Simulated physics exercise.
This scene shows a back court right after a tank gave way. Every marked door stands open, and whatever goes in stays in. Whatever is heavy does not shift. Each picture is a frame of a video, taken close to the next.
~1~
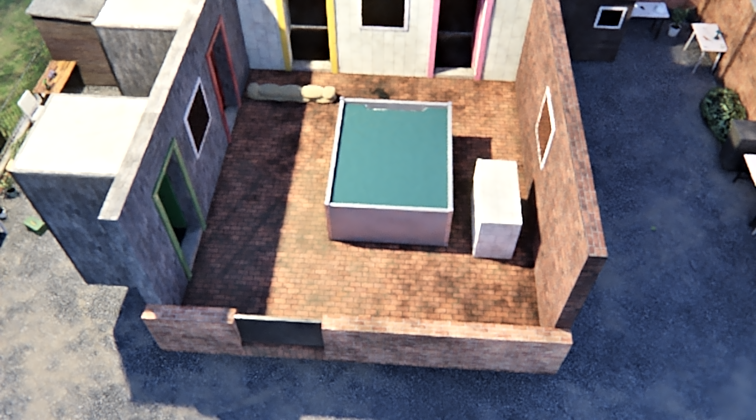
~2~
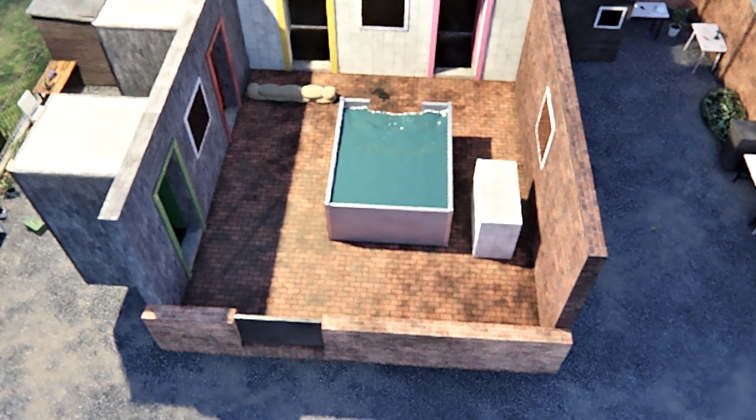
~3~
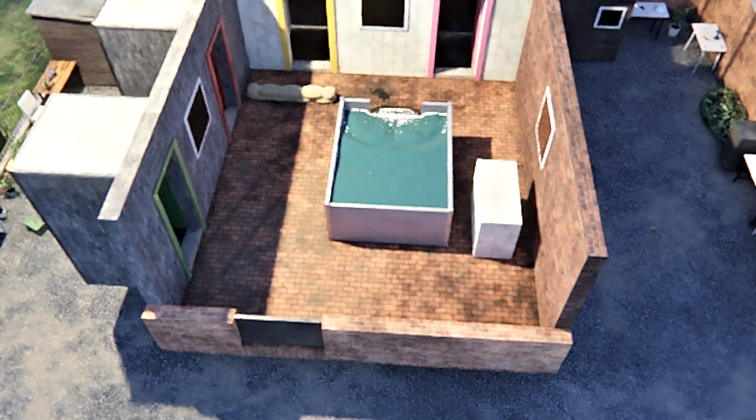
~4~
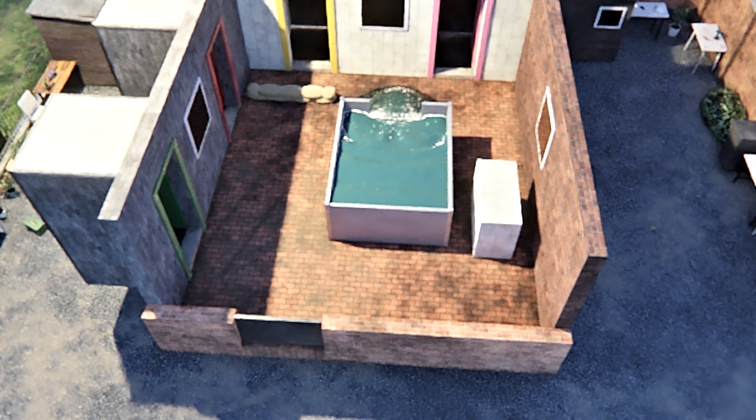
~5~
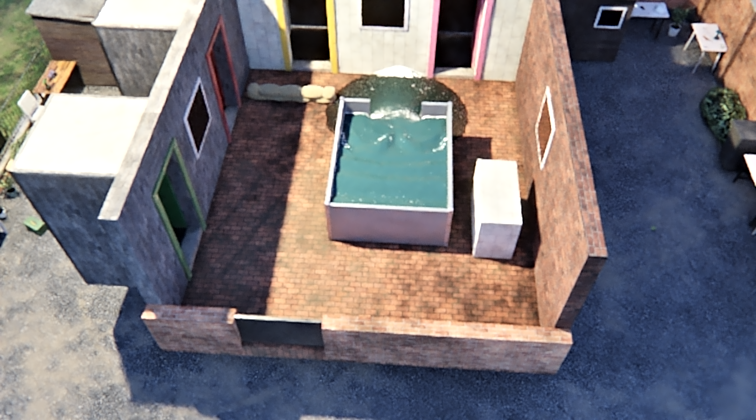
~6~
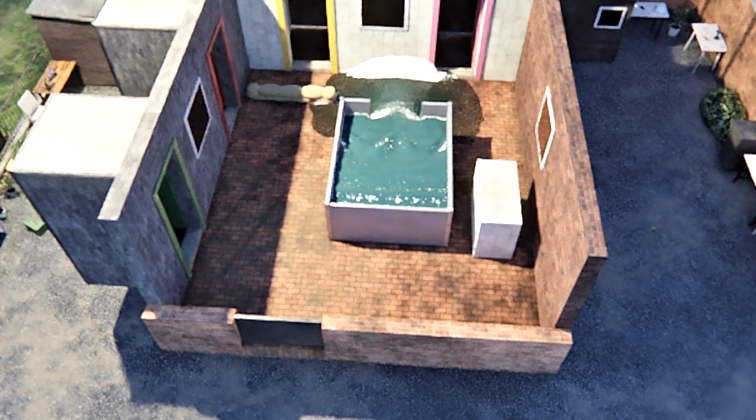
In a walled brick courtyard, the still green water in a big square tank began to churn at the far side, then poured out through a gap there and spread across the bricks behind it.
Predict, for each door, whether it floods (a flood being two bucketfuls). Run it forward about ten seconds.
Prediction: The yellow door floods; the red door stays unflooded; the green door stays unflooded; the pink door floods.
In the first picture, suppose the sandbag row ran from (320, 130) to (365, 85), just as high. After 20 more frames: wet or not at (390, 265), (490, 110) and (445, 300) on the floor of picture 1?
Going in the order you gave, that's left unsoaked, then waterlogged, then left unsoaked.
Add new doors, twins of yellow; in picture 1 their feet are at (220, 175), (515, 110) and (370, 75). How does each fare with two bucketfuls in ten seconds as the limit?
Stays below the line; crosses the line; crosses the line.
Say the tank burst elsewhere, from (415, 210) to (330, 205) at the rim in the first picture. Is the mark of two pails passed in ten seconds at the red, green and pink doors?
In that case the red door breaks the limit, the green door breaks the limit and the pink door breaks the limit.
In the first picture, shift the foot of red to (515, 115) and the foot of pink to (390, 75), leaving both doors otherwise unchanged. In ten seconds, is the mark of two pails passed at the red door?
Note - red door ends up higher.
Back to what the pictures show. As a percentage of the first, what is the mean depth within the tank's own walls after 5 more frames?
It comes to some 70 percent.
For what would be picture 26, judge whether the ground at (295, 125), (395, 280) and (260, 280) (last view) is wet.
Result, in the order given: Wetted / not wetted / not wetted.
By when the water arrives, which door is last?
My answer: The one in green.
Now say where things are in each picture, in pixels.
In the first frame, still water in the water tank at (392, 154).
In the second frame, the front is at a hidden place, out from the gap on the water tank's far side.
In the third frame, water pours out on the water tank's far side and has run to a hidden place.
In the fourth frame, water pours out on the water tank's far side and has run to (404, 88).
In the fifth frame, water pours out on the water tank's far side and has run to (430, 78).
In the sixth frame, water pours out on the water tank's far side and has run to (460, 80).
A moment on, water covers 25 % of the floor; the yellow door under two buckets in, the red door not reached, the green door not reached, the pink door over two buckets in.
Next, water covers 30 % of the floor; the yellow door over two buckets in, the red door wet at the sill, nothing in, the green door not reached, the pink door far over two buckets in.
Then, water covers 60 % of the floor; the yellow door over two buckets in, the red door under two buckets in, the green door not reached, the pink door far over two buckets in.
Later, water covers 90 % of the floor; the yellow door far over two buckets in, the red door under two buckets in, the green door wet at the sill, nothing in, the pink door far over two buckets in.
In the end, water covers 100 % of the floor; the yellow door far over two buckets in, the red door under two buckets in, the green door wet at the sill, nothing in, the pink door far over two buckets in.
